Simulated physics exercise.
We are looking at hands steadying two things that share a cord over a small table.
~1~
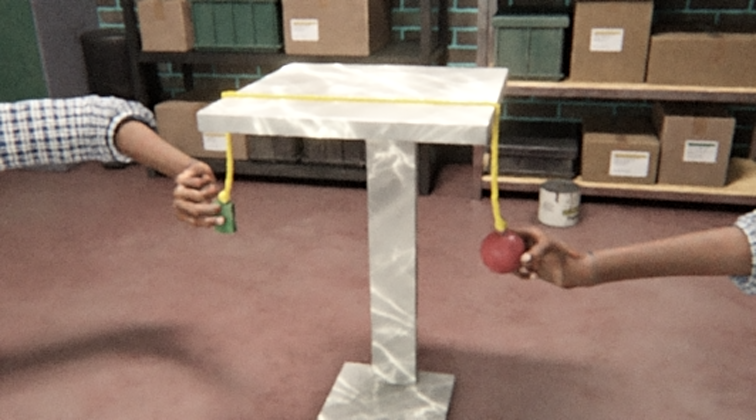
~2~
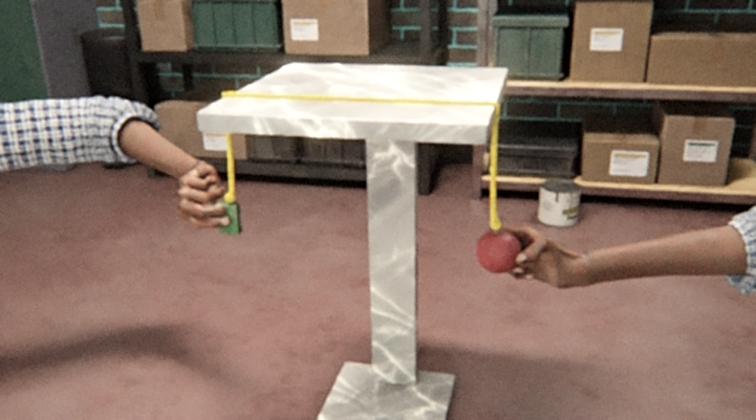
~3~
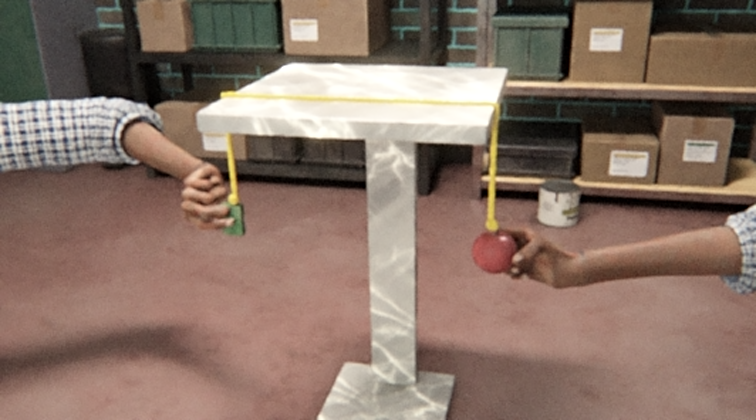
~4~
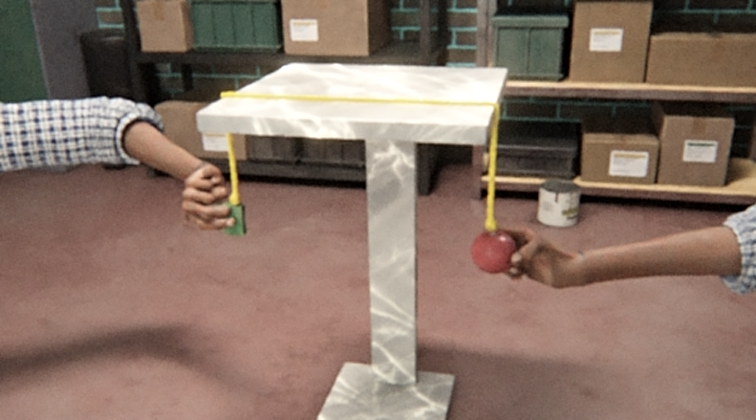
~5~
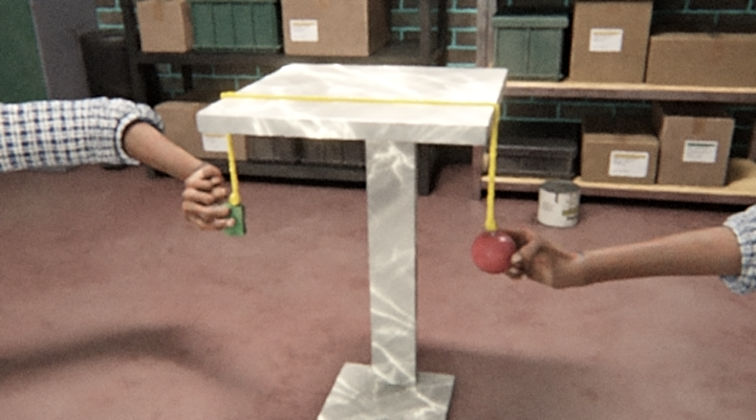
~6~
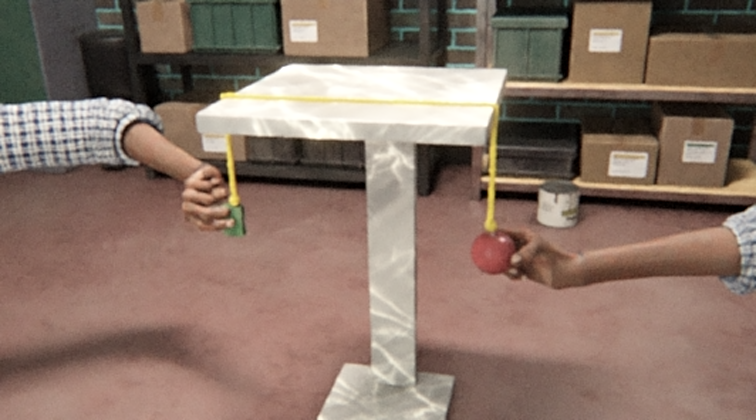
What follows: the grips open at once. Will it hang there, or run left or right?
The cord is pulled to the right.
Then, 0.52 s past the final frame, left matchbox pulled up onto the top; right apple lower.
Then, 0.86 s past the final frame, left matchbox down on the floor; right apple down on the floor.
When it is over, left matchbox down on the floor; right apple down on the floor. The cord slides rightwards.
